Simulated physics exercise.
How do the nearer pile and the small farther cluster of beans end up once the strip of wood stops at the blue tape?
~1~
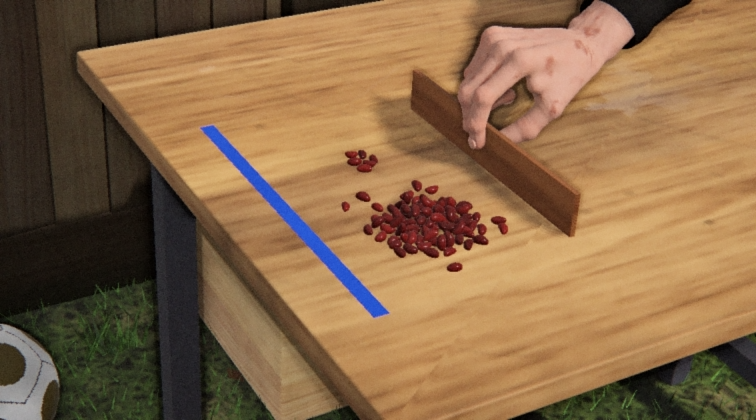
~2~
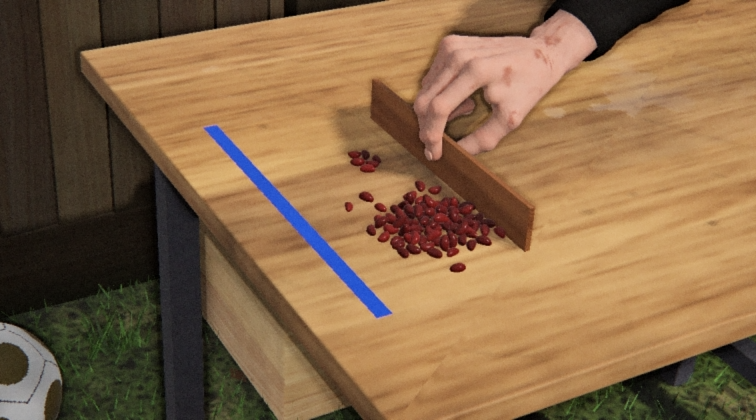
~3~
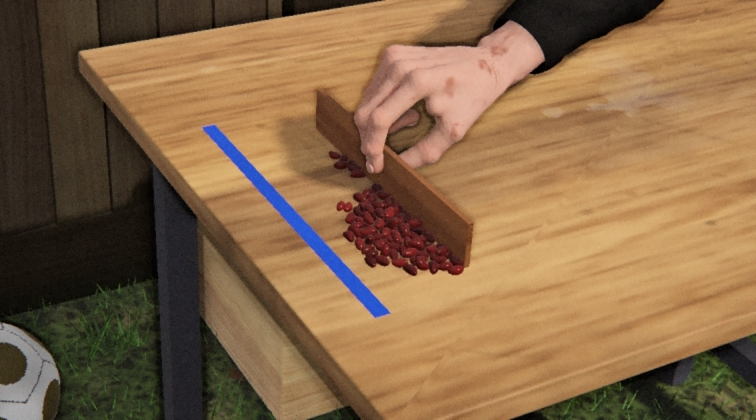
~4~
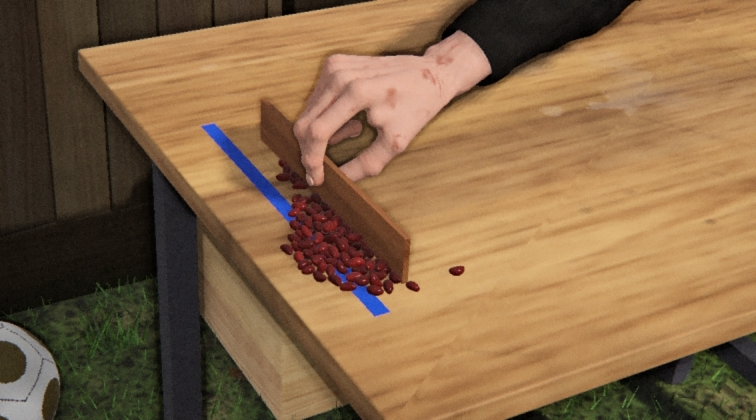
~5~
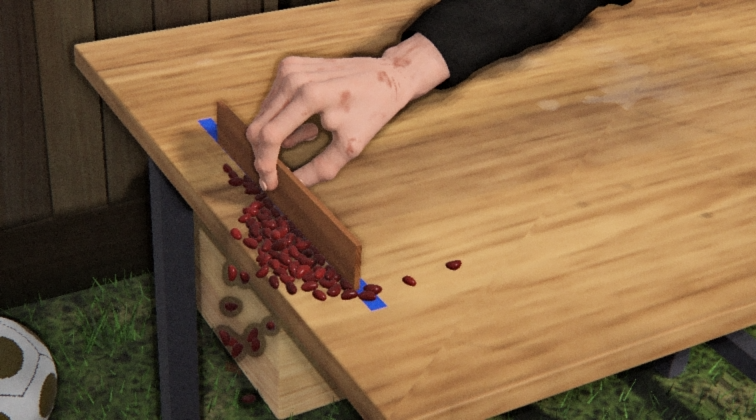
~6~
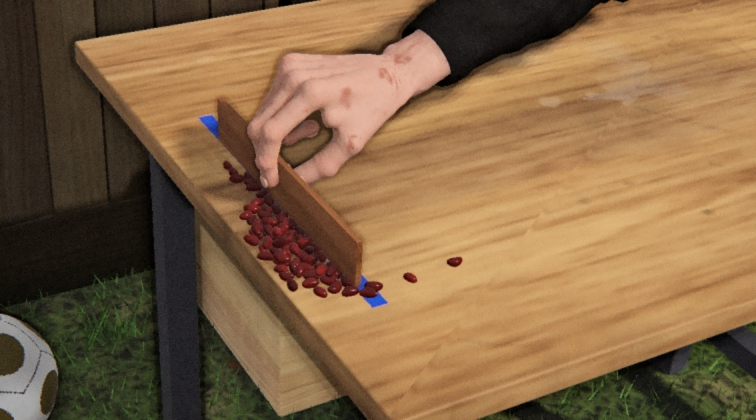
The nearer pile loses some of its beans over the table's left edge, though most of it stays on top. The small farther cluster stays on the table.
